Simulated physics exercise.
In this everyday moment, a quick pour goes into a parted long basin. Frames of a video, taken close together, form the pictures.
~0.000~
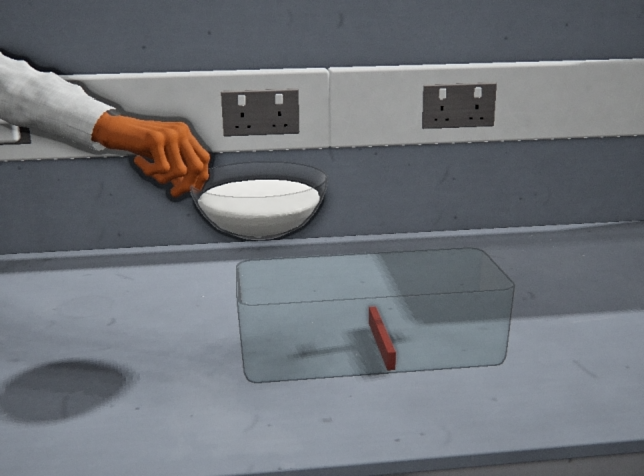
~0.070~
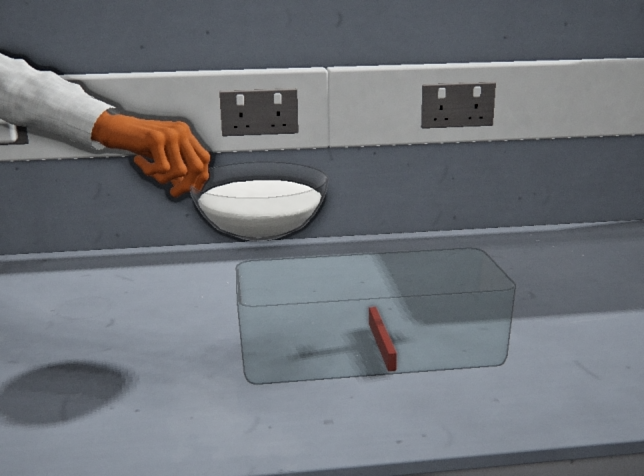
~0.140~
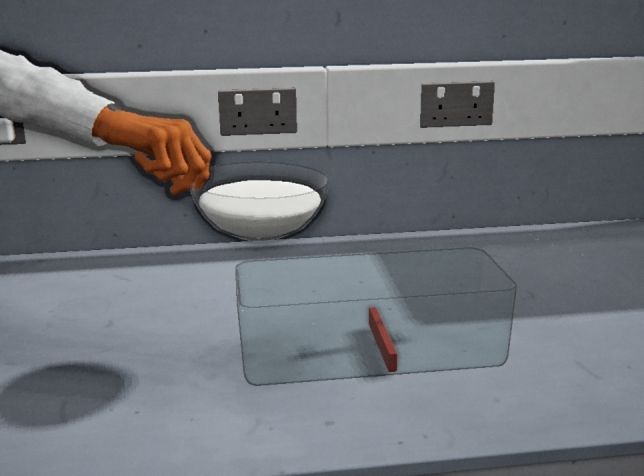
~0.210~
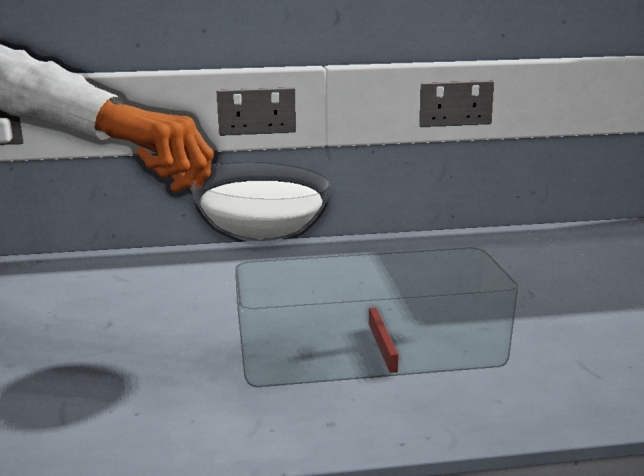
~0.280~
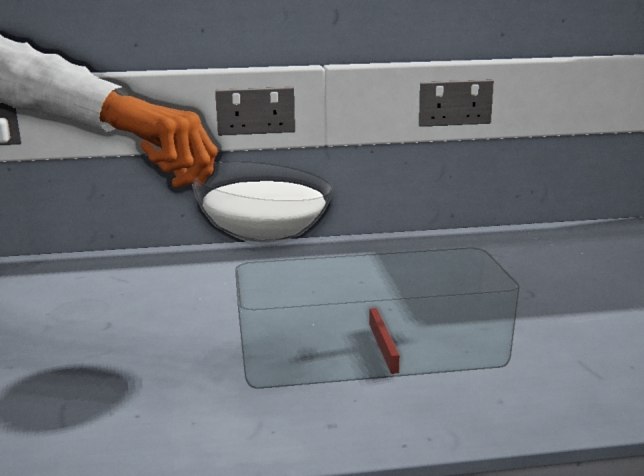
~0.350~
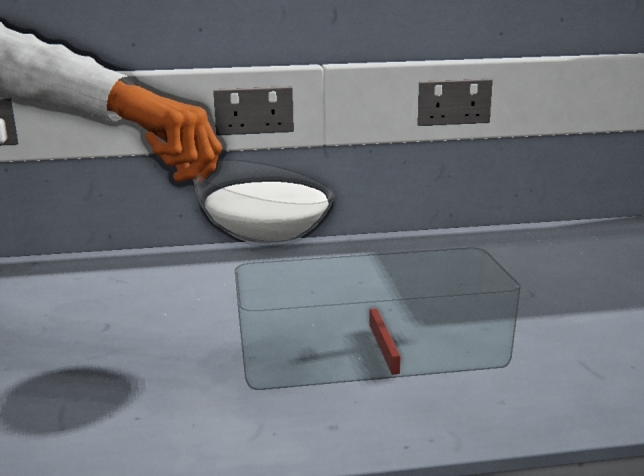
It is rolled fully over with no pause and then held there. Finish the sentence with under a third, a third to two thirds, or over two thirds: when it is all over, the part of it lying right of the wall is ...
... under a third.
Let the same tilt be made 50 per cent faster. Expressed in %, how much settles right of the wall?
Some 20 per cent.
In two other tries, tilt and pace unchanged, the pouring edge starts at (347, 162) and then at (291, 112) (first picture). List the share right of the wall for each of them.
One after the other: 55 %, 10 %.
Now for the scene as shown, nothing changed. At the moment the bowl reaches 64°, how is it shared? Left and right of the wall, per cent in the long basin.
Left side around 25 per cent; right side around 5 per cent.
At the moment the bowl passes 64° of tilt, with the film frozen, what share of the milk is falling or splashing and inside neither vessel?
25 %.
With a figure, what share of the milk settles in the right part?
Some 25 per cent.
A moment on, the bowl is tipped part way and 39 per cent is still to pour, 27 is left of the wall and 7 right of it.
Next, the bowl is tipped on its side and 0 per cent is still to pour, 80 is left of the wall and 20 right of it.
Then the bowl is tipped right over and 0 per cent is still to pour, 78 is left of the wall and 22 right of it.
Later the bowl is tipped right over and 0 per cent is still to pour, 77 is left of the wall and 23 right of it.
In the end 77 per cent lies left of the wall, 23 right of it and 0 outside.
